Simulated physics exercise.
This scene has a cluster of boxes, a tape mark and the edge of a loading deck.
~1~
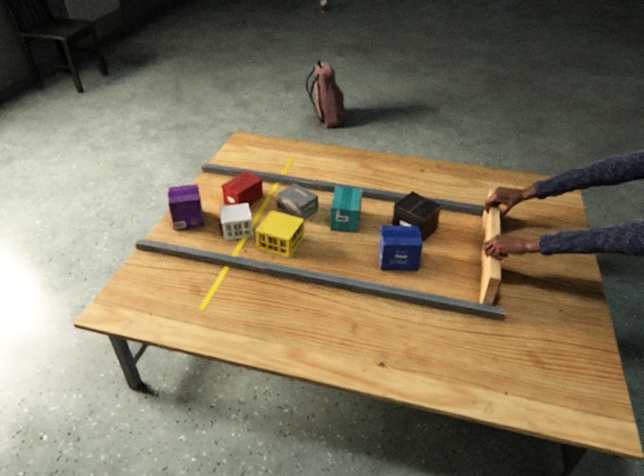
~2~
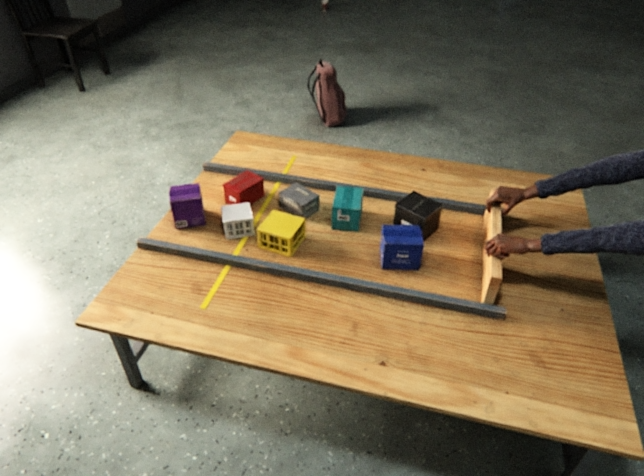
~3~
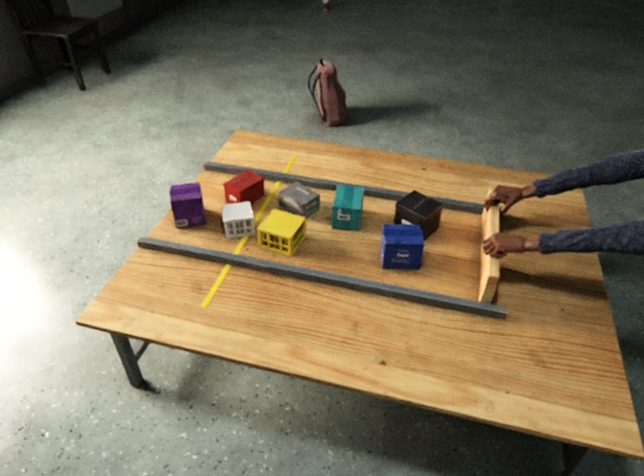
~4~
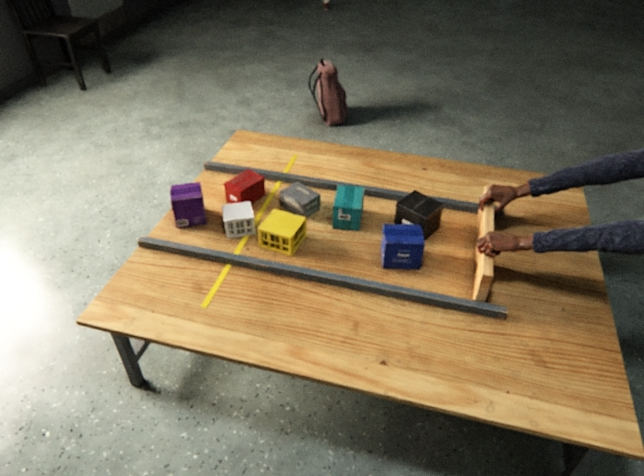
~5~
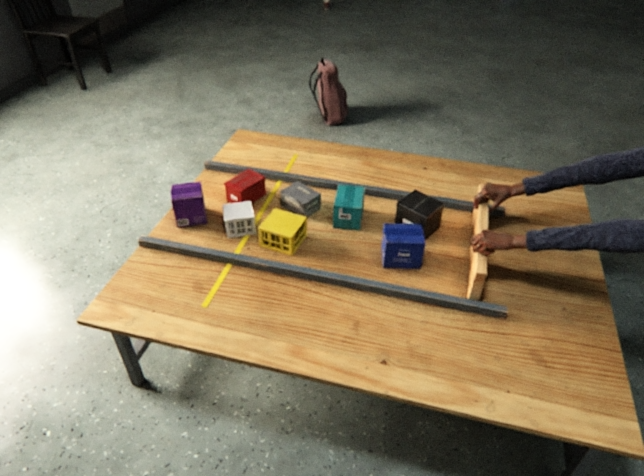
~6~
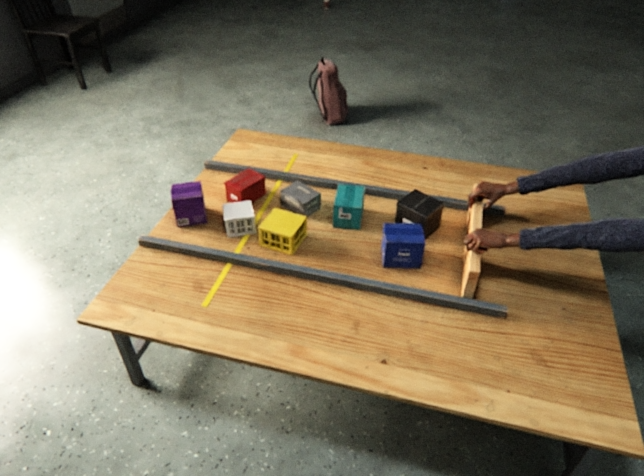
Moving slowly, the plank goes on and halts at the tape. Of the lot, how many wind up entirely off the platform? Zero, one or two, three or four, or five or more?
One or a pair drop.
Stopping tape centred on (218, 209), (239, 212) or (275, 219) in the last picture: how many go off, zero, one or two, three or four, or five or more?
First 5 or more, then either three or four, then one to two.
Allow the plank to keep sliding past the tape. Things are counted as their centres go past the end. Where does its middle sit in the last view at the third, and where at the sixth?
It sits near (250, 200), and then near (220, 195).
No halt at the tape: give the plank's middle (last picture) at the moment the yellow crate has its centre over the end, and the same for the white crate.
Middle approx. at (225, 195), then approx. at (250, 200).
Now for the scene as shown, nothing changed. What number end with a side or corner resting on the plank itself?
Tally at the end: 2.
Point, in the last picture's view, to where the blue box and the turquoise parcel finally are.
The first near (234, 213), the second near (224, 185).
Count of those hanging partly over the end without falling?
2 is the number.
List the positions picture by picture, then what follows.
The first picture shows purple parcel (186, 207); red tote (243, 191); white crate (237, 222); plank (490, 244); tape (256, 219).
The second picture shows red tote (244, 191); black tote (417, 218).
The third picture shows white crate (238, 220); yellow crate (282, 232).
The fourth picture shows purple parcel (189, 205); plank (485, 241).
The fifth picture shows red tote (246, 189); grey box (301, 200).
The sixth picture shows purple parcel (189, 204); red tote (246, 189); white crate (239, 219); plank (473, 238); tape (259, 216).
Early on, none off yet; purple parcel at rest near (189, 204); red tote at rest near (246, 189); white crate at rest near (239, 219).
A while later, none off yet; purple parcel travelled a little near (177, 200); red tote travelled about its own width near (202, 183); white crate travelled about its own width near (207, 210).
Finally, the number that fall off is one or two; lost, red tote and purple parcel.
